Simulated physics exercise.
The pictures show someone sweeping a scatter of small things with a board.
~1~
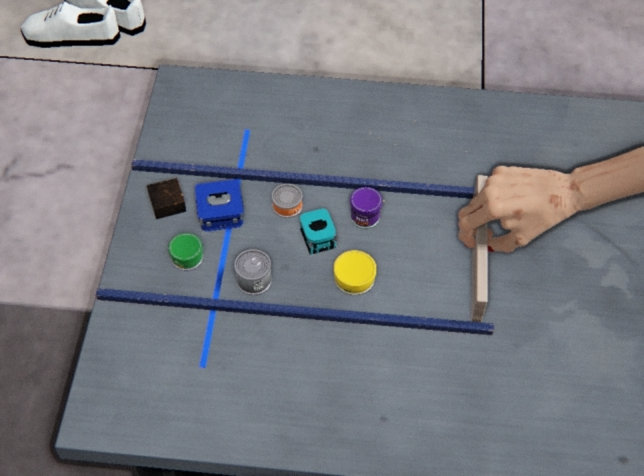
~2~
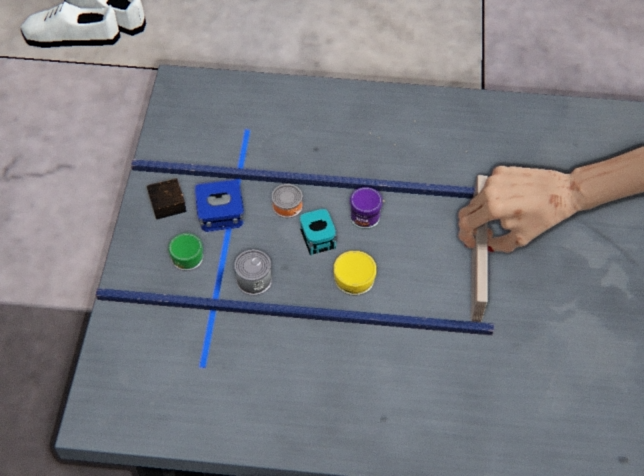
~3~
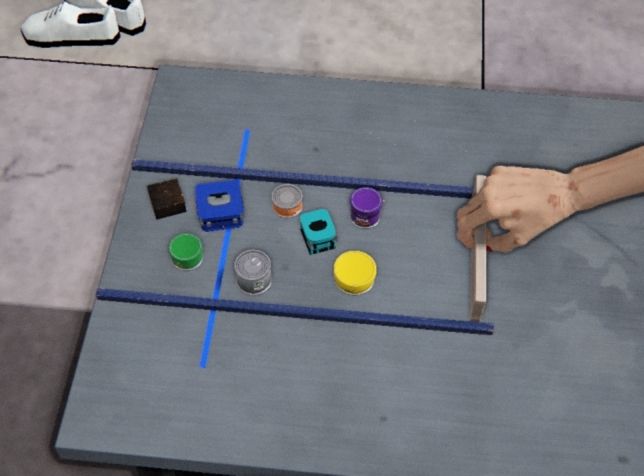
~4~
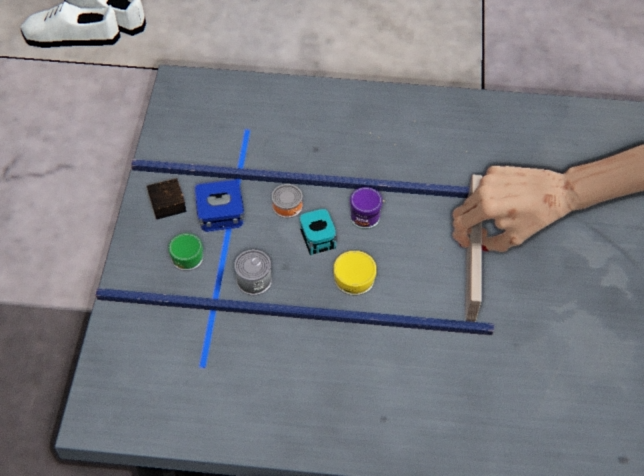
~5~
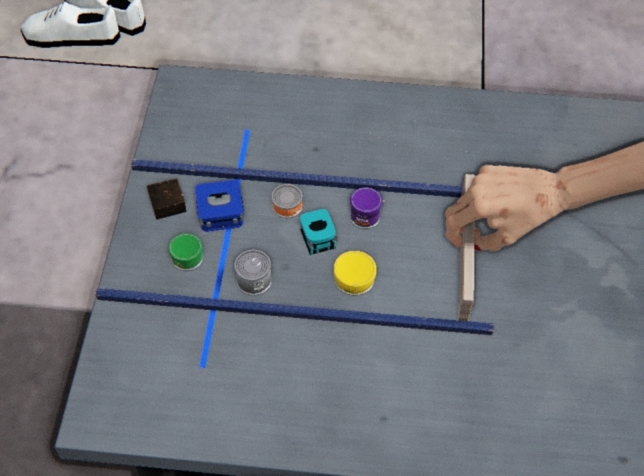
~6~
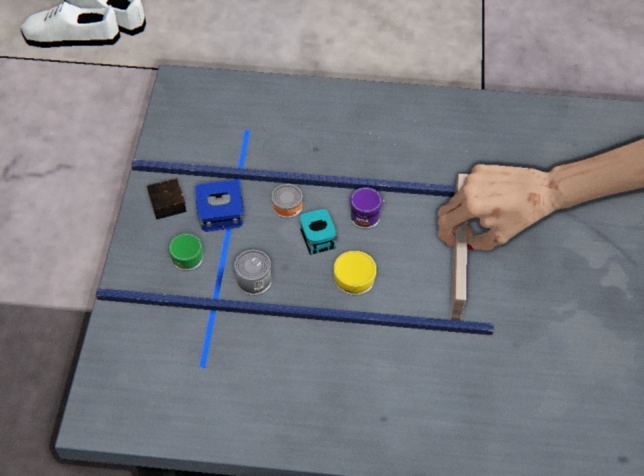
A hand at the right grips an upright pale board on a grey tabletop, seen from a fixed view above, with white shoes on the paving at top left. Between two dark blue rails lie a black block, blue and turquoise cases, green, orange, grey, purple and yellow pots, and a blue tape line crossing beneath. The hand slides the board slightly left, slowly at first, while the objects stay still.
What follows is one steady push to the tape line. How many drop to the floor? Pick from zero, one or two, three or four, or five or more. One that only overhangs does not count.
In the end the number that fall off is zero.
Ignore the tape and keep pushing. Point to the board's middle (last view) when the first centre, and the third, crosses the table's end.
Near (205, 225) and (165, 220).
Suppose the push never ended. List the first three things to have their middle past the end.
In order: The black block, the green pot, the blue case.
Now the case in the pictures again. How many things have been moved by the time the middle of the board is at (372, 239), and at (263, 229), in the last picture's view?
First 2, then 7.
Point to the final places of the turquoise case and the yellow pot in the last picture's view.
About (215, 221), and the other about (202, 257).
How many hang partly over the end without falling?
1 of them.
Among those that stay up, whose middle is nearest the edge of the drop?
It is the black block.
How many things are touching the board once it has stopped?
In contact: 3.
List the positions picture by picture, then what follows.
Black block (167, 198); green pot (186, 252); blue case (220, 206); board (479, 248); tape (227, 238), in the first frame.
Green pot (186, 252); orange pot (287, 201), in the second frame.
Blue case (220, 206); board (478, 248), in the third frame.
Black block (167, 199); turquoise case (318, 232), in the fourth frame.
Green pot (186, 252); purple pot (366, 209), in the fifth frame.
Black block (167, 199); green pot (186, 252); blue case (220, 206); board (459, 246); tape (227, 238), in the sixth frame.
Early on, none off yet; black block at rest near (167, 199); green pot at rest near (186, 252); blue case at rest near (220, 206).
Finally, the number that fall off is zero.
